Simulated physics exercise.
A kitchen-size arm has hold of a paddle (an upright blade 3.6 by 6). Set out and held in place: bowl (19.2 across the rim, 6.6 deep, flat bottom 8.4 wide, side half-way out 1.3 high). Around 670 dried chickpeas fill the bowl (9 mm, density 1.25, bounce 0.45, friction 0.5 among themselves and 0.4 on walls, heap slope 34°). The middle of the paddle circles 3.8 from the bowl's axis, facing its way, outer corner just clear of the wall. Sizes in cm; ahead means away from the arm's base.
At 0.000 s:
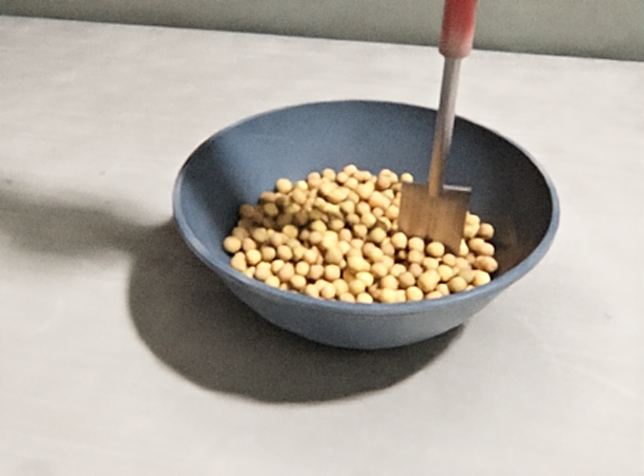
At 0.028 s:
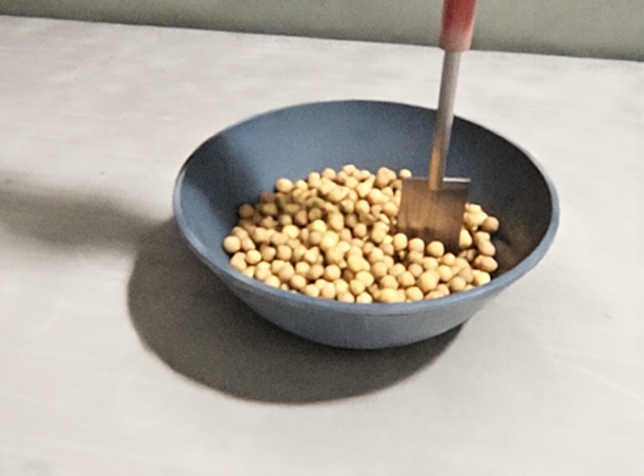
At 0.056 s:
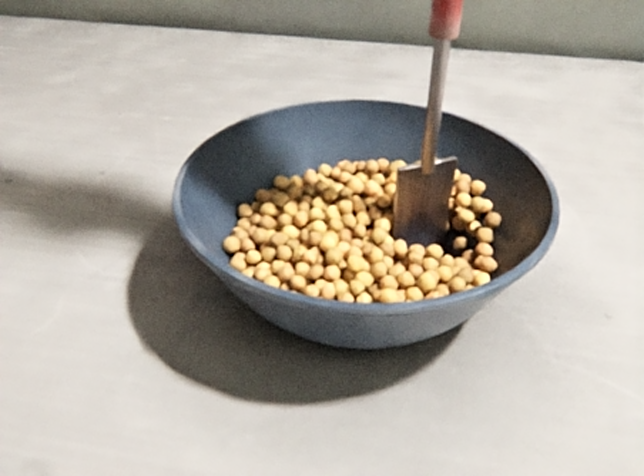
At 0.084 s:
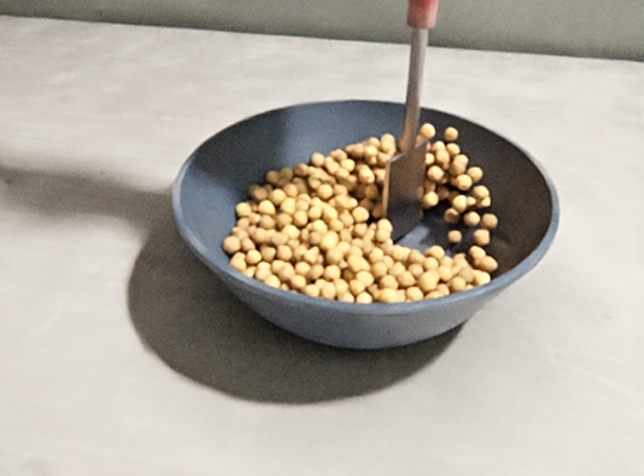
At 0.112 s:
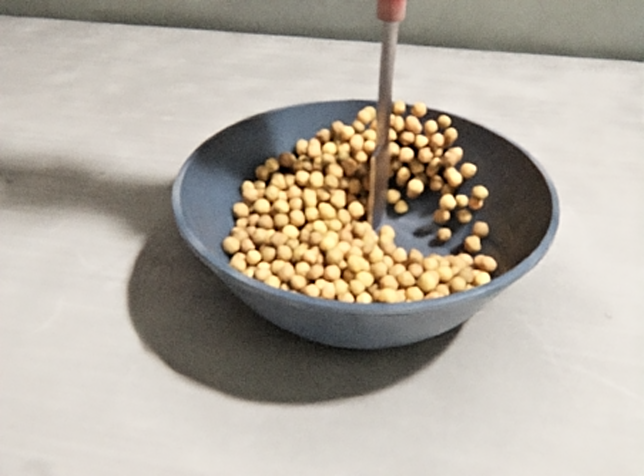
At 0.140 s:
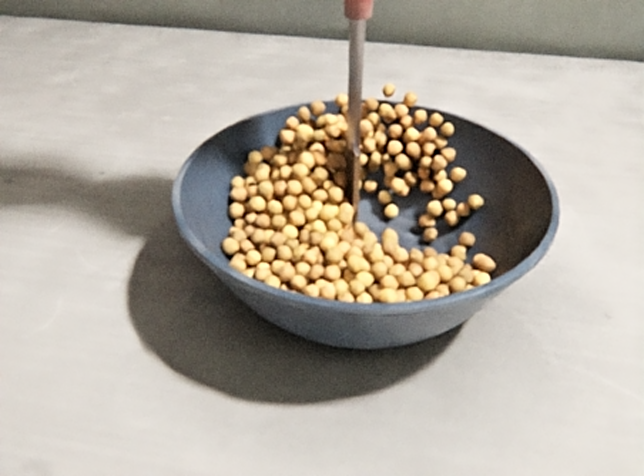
A red-handled paddle sweeps leftward through chickpeas in a blue bowl, pushing some up the far side.
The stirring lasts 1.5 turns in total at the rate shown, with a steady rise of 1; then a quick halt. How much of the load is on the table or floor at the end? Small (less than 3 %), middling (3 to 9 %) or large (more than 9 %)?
Answer: Middling; 3 to 9 % of the dried chickpeas finish on the table or floor.
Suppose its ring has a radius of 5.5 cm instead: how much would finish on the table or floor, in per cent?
Then about 15 per cent.
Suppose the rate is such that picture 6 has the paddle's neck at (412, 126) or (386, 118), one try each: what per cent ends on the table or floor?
Some 0 and 0 per cent.
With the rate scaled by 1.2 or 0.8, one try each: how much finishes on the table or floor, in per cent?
Some 20 and 0 per cent.
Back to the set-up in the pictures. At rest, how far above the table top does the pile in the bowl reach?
About 6.0 cm.
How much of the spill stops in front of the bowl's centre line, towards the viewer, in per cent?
About 70 per cent.
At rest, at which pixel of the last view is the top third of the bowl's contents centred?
Around (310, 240).
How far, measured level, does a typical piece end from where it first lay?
About 6 cm.
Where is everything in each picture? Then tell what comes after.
In the first frame, paddle neck at (440, 160), 0° round; upper third of the load around (351, 234), from x 230 to 490, top at y 175; 673 in the bowl.
In the second frame, paddle neck at (439, 153), 9° round; upper third of the load around (356, 231), from x 230 to 490, top at y 170.
In the third frame, paddle neck at (431, 138), 32° round; upper third of the load around (359, 213), from x 230 to 490, top at y 165.
In the fourth frame, paddle neck at (411, 126), 58° round; upper third of the load around (355, 193), from x 230 to 490, top at y 130.
In the fifth frame, paddle neck at (384, 118), 83° round; upper third of the load around (343, 177), from x 230 to 485, top at y 110.
In the sixth frame, paddle neck at (354, 115), 108° round; upper third of the load around (323, 166), from x 230 to 485, top at y 90; 673 in the bowl.
After 0.32 s, 274° round, highest piece 8 above the table; 654 in the bowl, 7 on the table or floor, 12 in flight or on the tool.
After 0.51 s, 79° round, highest piece 7 above the table; 644 in the bowl, 29 on the table or floor.
After 0.80 s, 180° round, highest piece 6 above the table; 640 in the bowl, 33 on the table or floor.
After 1.50 s, 180° round, highest piece 6 above the table; 640 in the bowl, 33 on the table or floor.
At rest, 640 in the bowl, 33 on the table or floor. That is 5 % on the table or floor.
